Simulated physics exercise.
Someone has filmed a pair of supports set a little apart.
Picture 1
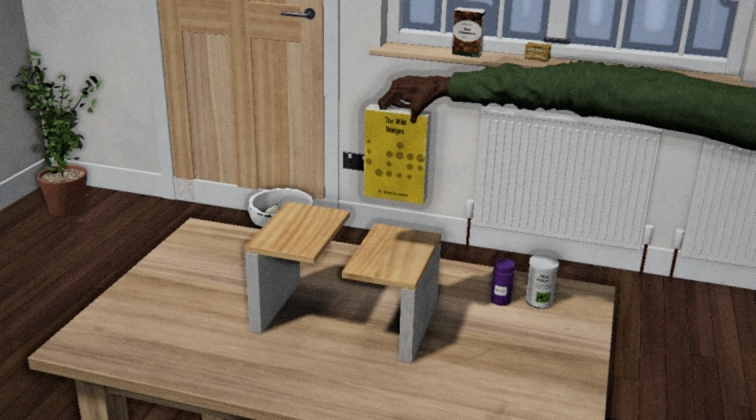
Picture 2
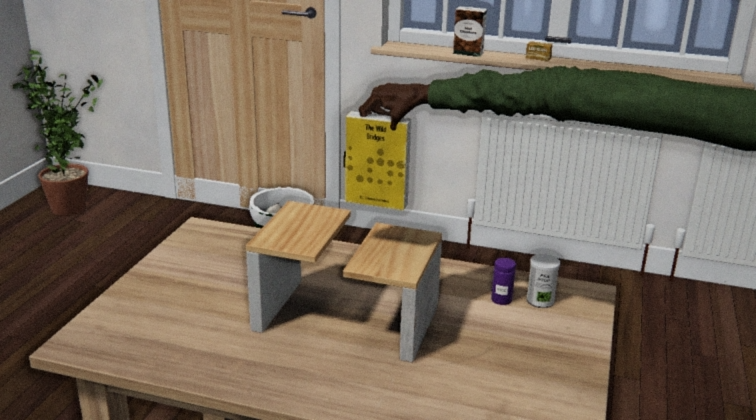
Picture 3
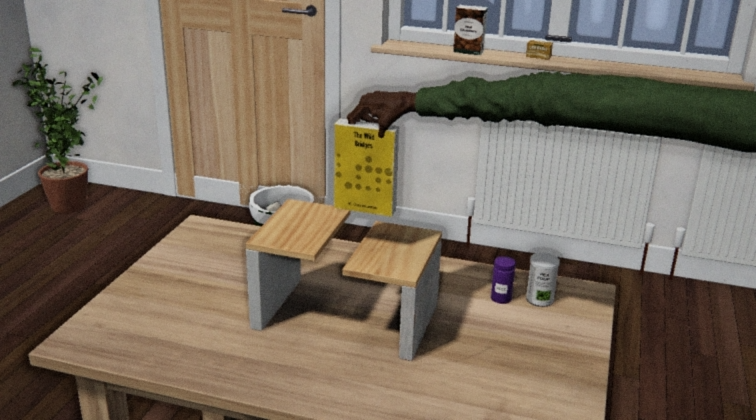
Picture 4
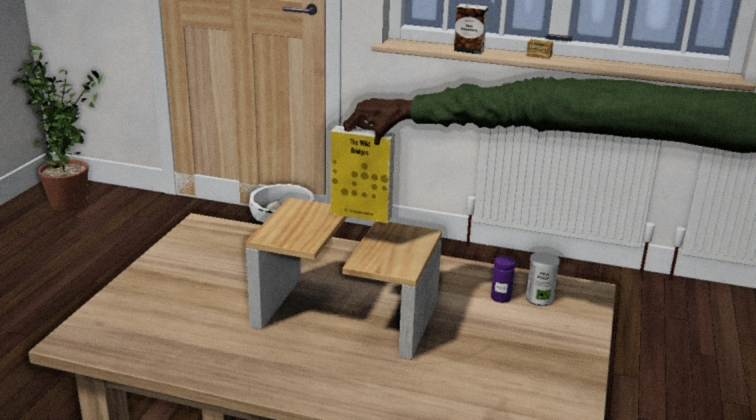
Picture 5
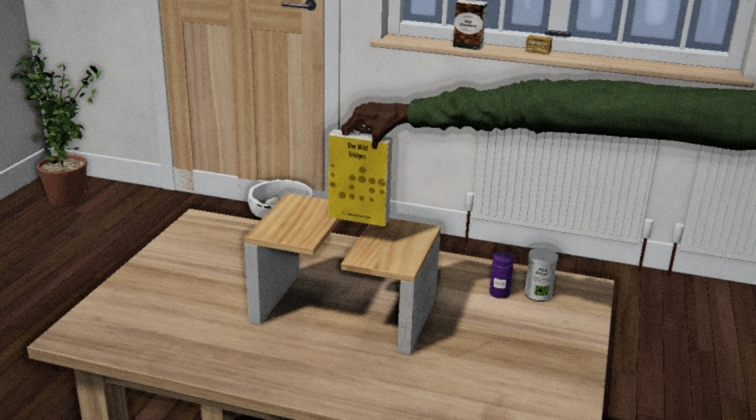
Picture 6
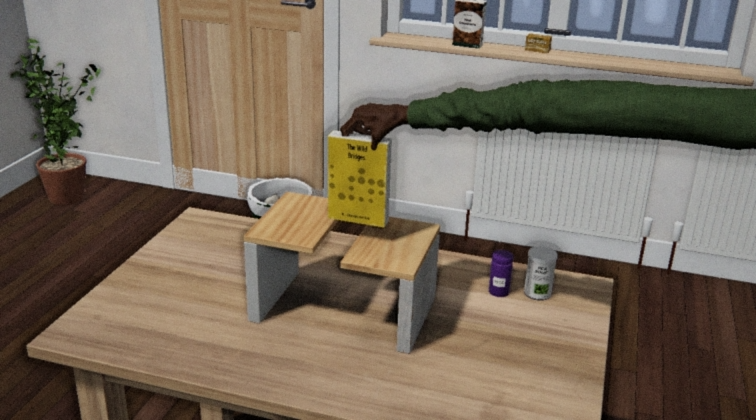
A green-sleeved arm held a yellow book by its top and moved it left and slightly down over two raised wooden boards on a table, then kept it nearly still above the gap between them.
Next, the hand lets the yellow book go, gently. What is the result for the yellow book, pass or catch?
Result: Catch.
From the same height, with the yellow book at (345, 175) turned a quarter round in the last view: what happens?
Through.
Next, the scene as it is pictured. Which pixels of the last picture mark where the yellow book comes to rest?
End point in the final view: About (366, 194).
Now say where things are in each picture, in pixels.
Being brought over the gap; yellow book (397, 155); white tin (542, 282), in the first picture.
Being brought over the gap; yellow book (377, 161); white tin (543, 281), in the second picture.
Being brought over the gap; yellow book (366, 168); white tin (542, 280), in the third picture.
Being brought over the gap; yellow book (362, 175); white tin (542, 279), in the fourth picture.
Being brought over the gap; yellow book (360, 178); white tin (541, 275), in the fifth picture.
Poised above the slot; yellow book (359, 179); white tin (540, 273), in the sixth picture.
Then, 0.20 s on from there, yellow book turned 13° from how it was put near (368, 193).
Then, 0.40 s on from there, yellow book turned 14° from how it was put near (369, 193).
In the end, left askew, yellow book; the other 2 unmoved. At the end, from the last picture's camera, yellow book near (366, 194). The book stays on top.
